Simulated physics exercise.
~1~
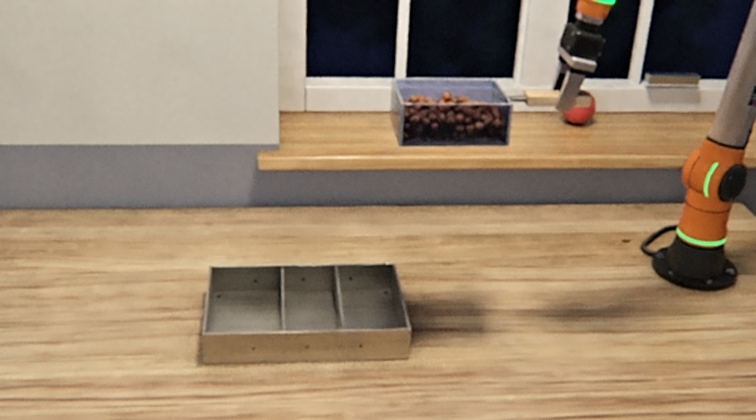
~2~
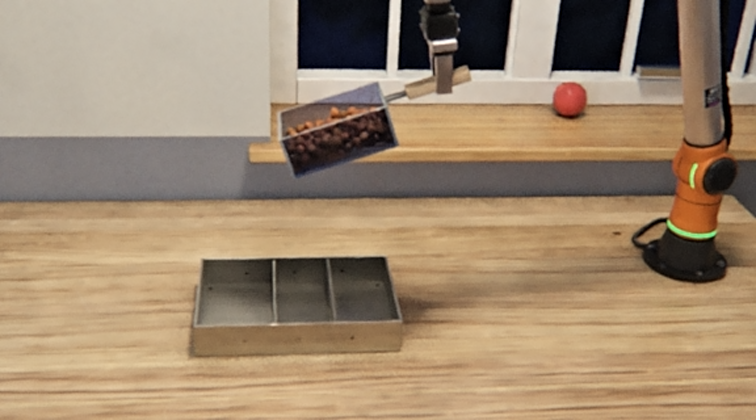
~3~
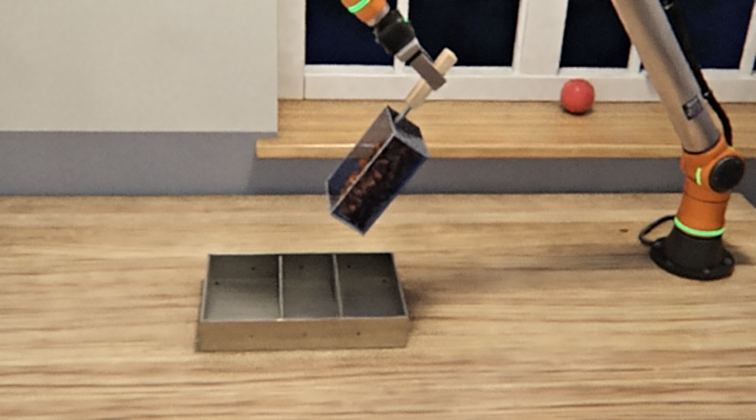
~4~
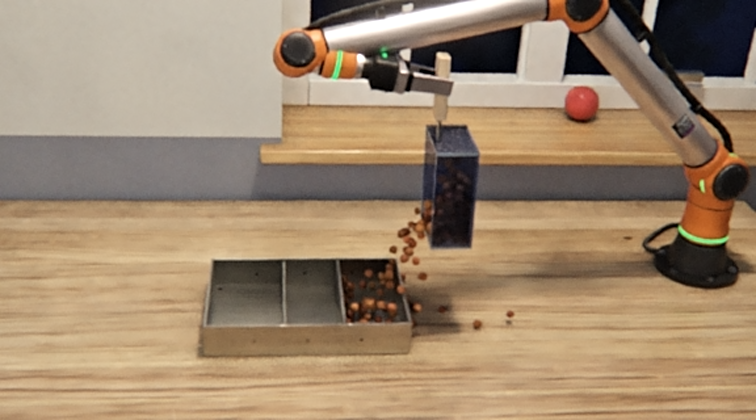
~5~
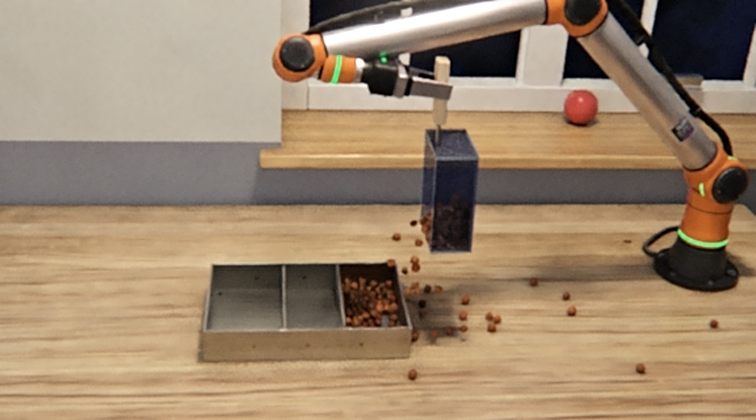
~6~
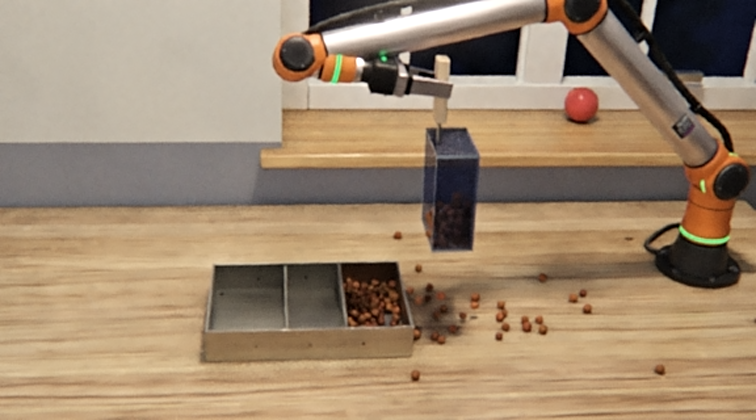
We see a robot arm carry a clear box of hazelnuts left from a windowsill and tip it upright above a divided metal tray, spilling nuts into the right compartment and across the wooden table, then hold still with some nuts still in the box.
